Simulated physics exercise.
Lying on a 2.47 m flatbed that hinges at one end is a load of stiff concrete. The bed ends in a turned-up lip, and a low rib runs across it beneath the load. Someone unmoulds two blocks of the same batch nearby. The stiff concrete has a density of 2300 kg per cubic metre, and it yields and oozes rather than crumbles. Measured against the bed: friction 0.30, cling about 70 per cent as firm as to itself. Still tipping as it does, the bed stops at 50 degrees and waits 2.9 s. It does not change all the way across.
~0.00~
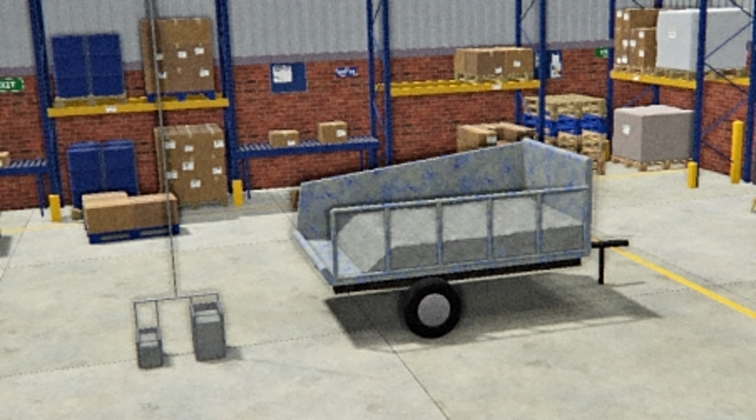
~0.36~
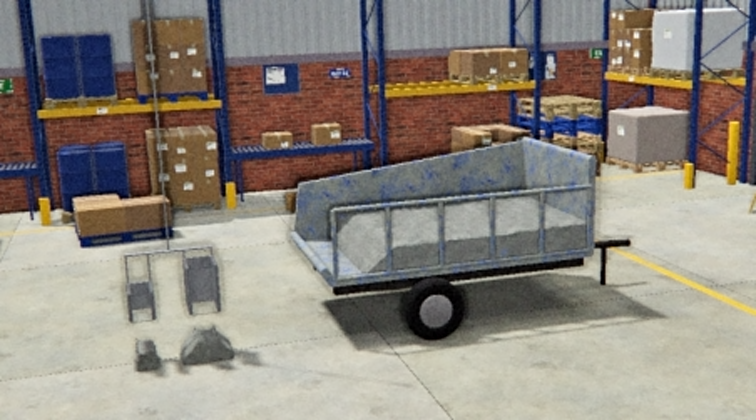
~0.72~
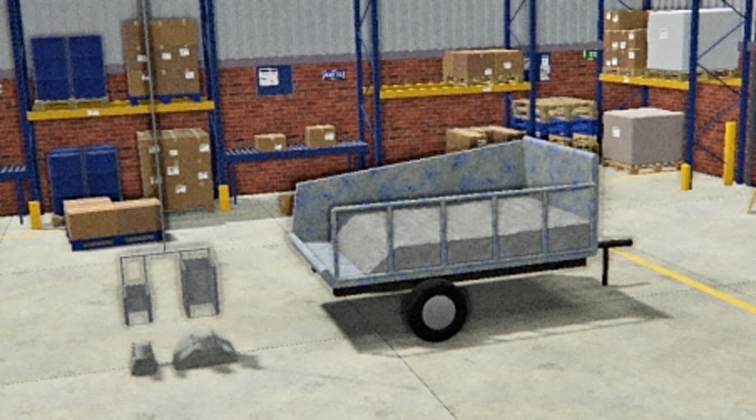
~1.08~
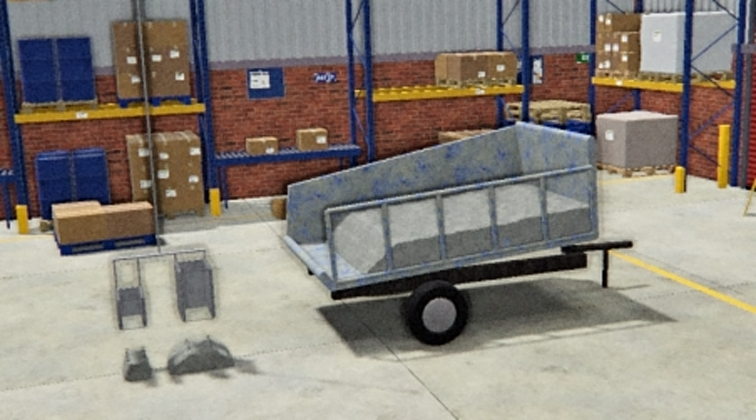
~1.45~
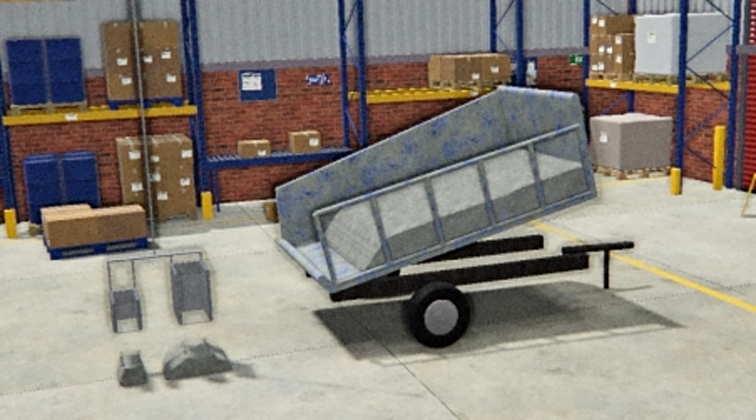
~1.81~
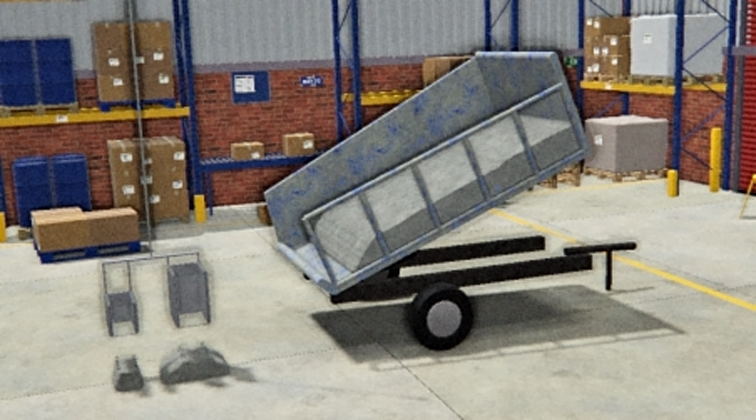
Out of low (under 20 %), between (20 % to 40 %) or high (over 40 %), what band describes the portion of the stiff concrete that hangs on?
The band that describes it is low.
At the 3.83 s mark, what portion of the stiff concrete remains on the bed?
Near 16 per cent.
By 2.41 s, the tilt is 37 degrees and 99 % is on the bed.
By 3.12 s, the tilt is 50 degrees and 55 % is on the bed.
By 3.83 s, the tilt is 50 degrees and 16 % is on the bed.
By 4.54 s, the tilt is 50 degrees and 14 % is on the bed.
By 6.00 s, at the end, the tilt is 50 degrees and 14 % is on the bed.
